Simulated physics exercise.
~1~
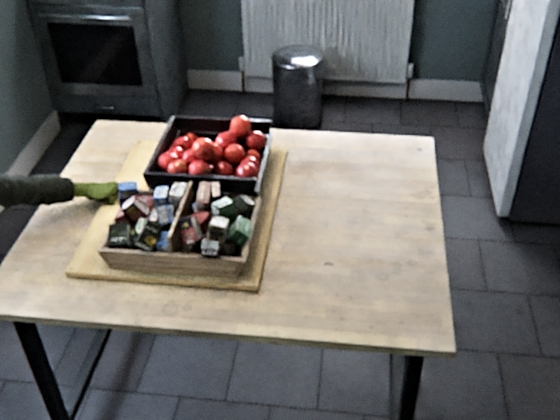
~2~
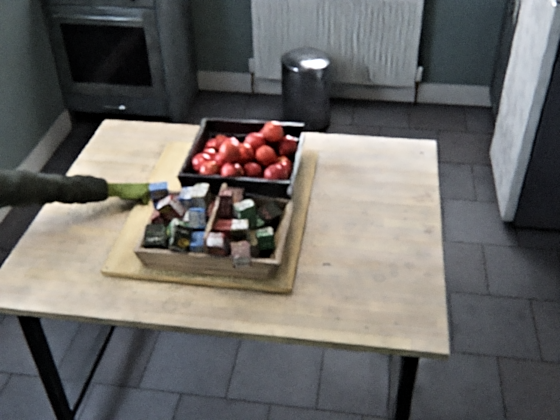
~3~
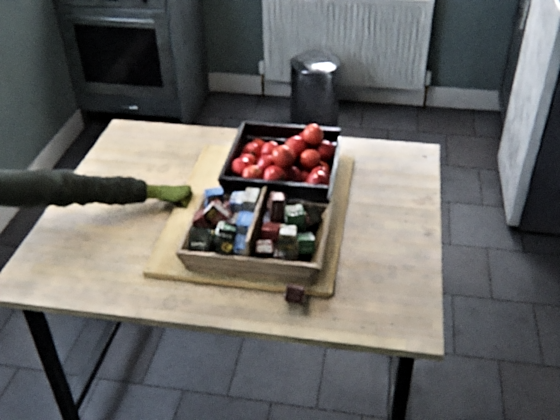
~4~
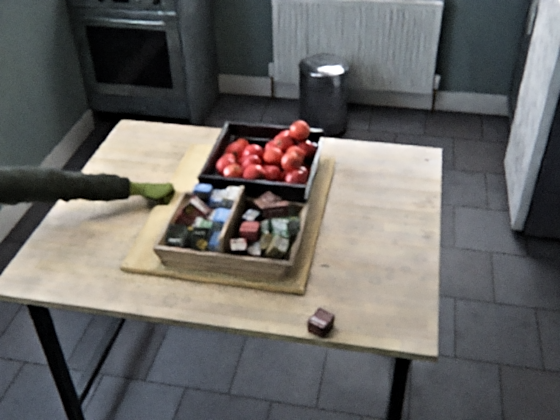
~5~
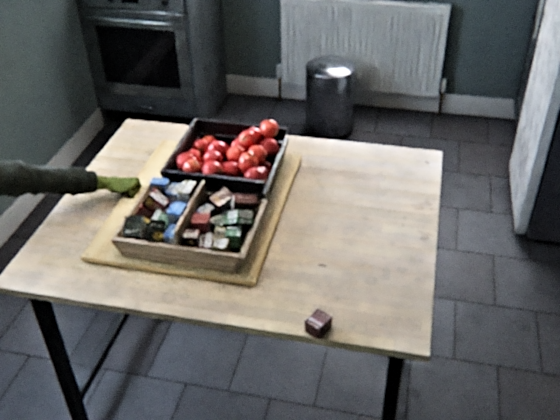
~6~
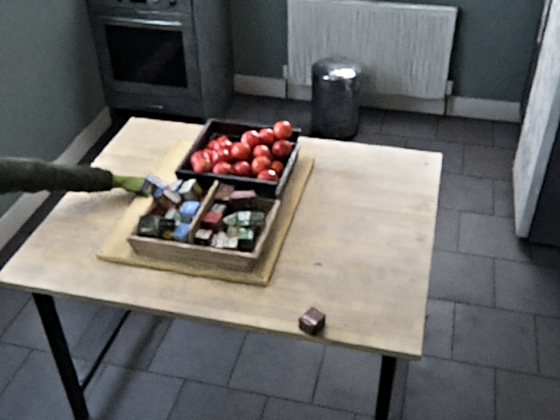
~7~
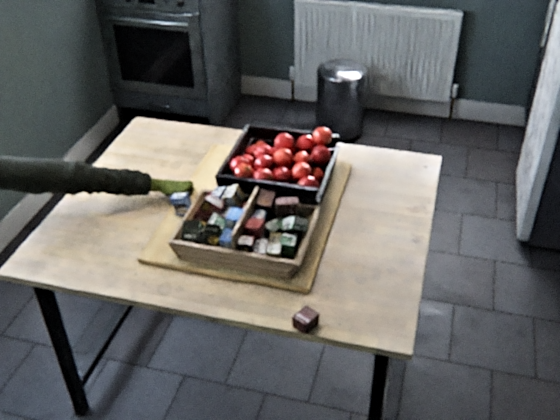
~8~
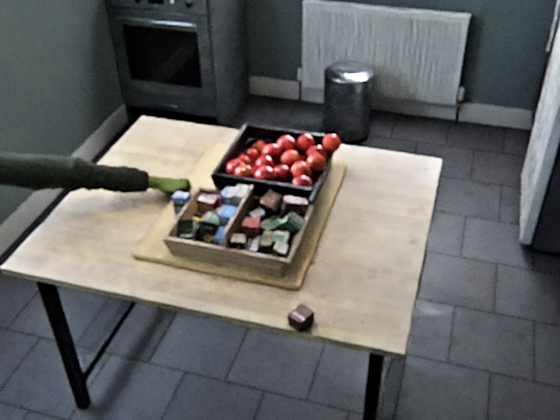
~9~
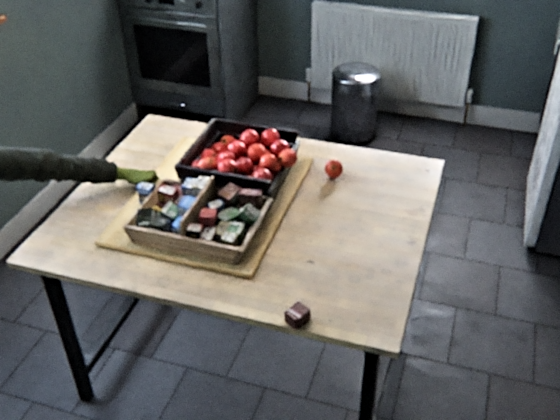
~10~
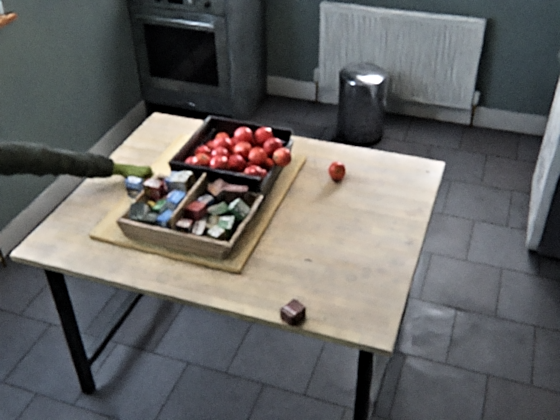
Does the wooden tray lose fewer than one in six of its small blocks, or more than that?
It loses fewer than one in six. The wooden tray is still well filled at the end, with a lone dark red block lying near the table's front edge.
